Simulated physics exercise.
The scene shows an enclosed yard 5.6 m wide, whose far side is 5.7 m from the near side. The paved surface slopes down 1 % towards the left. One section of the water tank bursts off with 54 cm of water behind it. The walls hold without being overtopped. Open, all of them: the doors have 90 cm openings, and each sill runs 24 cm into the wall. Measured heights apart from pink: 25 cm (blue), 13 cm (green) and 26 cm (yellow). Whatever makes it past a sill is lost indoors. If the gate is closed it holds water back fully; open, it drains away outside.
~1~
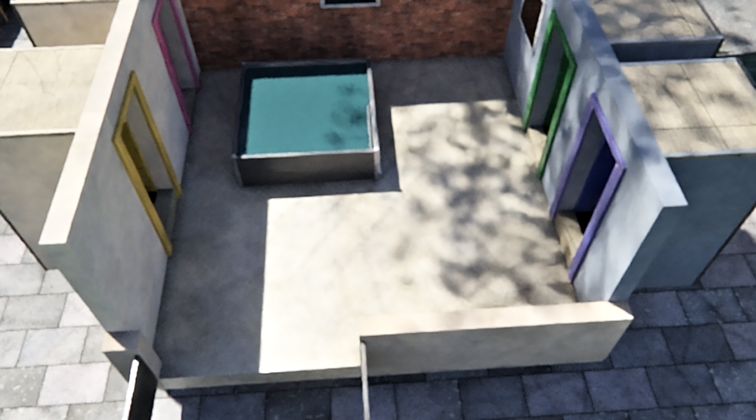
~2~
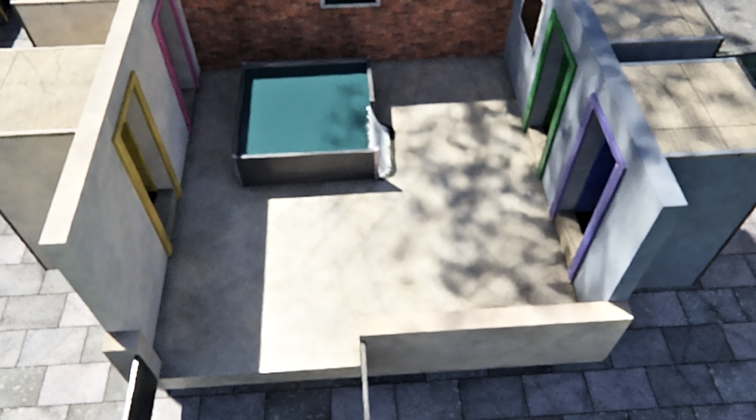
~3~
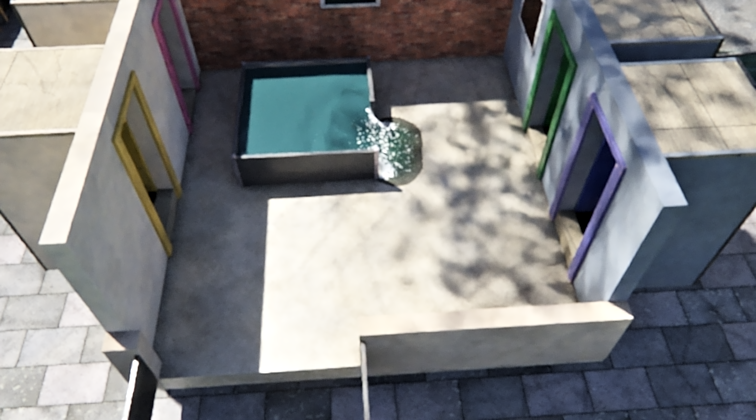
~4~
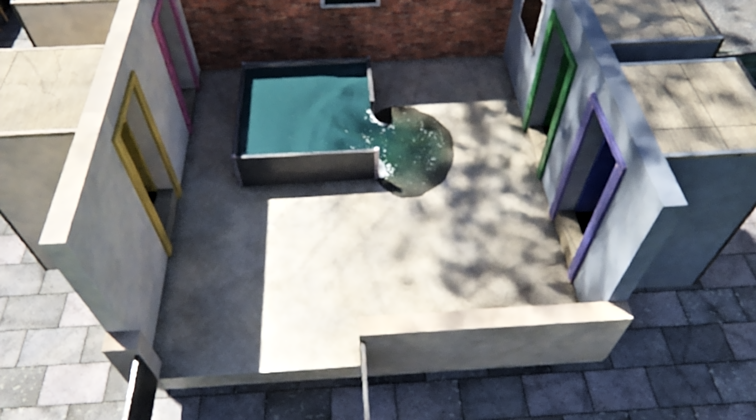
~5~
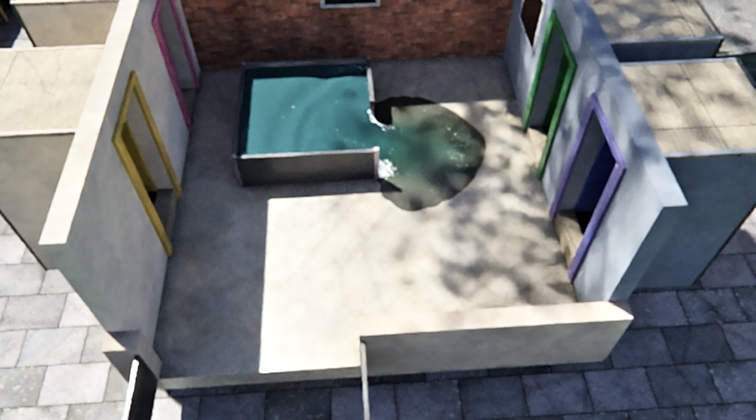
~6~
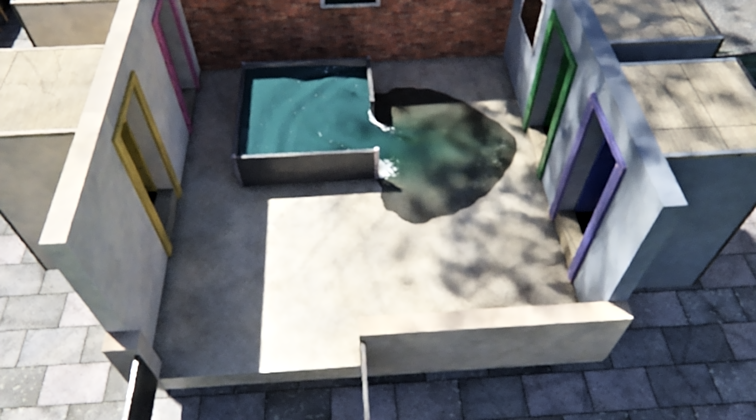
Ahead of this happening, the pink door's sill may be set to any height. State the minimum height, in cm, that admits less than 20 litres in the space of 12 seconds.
6.5 cm, roughly.
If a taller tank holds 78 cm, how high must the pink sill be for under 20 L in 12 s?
Then roughly 11.0 cm.
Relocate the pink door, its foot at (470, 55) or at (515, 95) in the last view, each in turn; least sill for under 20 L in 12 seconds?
Roughly 14.0 cm, then roughly 12.5 cm.
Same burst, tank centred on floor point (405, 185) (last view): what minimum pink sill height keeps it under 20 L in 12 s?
That setup calls for roughly 9.5 cm.
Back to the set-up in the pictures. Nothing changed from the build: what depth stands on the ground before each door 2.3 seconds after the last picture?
Lab note, depth in cm: Blue 13; pink 0; green 21; yellow 0.
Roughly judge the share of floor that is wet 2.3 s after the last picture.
Some 40 per cent is wet.
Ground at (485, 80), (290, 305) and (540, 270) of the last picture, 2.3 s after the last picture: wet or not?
One by one: Drenched, clear, drenched.
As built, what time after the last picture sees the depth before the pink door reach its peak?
10.5 s.
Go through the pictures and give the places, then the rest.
In the first frame, the water tank at (306, 108) is whole and still, 54 cm deep; the pink door at (179, 62) is dry.
In the second frame, the gap is at (373, 143), the front 0.3 m out at (390, 147); the back of the water tank holds 54 cm.
In the third frame, the gap is at (373, 144), the front 0.7 m out at (417, 154); the back of the water tank holds 54 cm.
In the fourth frame, the gap is at (373, 145), the front 1.2 m out at (448, 160); the back of the water tank holds 54 cm.
In the fifth frame, the gap is at (373, 145), the front 1.7 m out at (480, 150); the back of the water tank holds 54 cm.
In the sixth frame, the gap is at (373, 145), the front 2.2 m out at (510, 151); the back of the water tank holds 54 cm; the pink door at (179, 62), 3.3 m from the gap, is still 3.2 m from the nearest water.
Then, 0.7 s after the last picture water covers 25 % of the floor, deepest (28 cm) near (388, 158); it has not reached the pink door.
Then, 2.3 s after the last picture water covers 40 % of the floor, deepest (27 cm) near (588, 332); it has not reached the pink door.
Then, 11.3 s after the last picture water covers 95 % of the floor, deepest (12 cm) near (199, 80); 10 cm at the pink door, 4 litres in over its 9 cm sill.
At the pink door as built, the water peaked near 10 cm, 10.5 s after the last picture.
With a sill of 5.5 cm, 30 litres would have come in within the 12 s; with 7.5 cm, 12 litres. So under 20 litres takes about 6.5 cm.
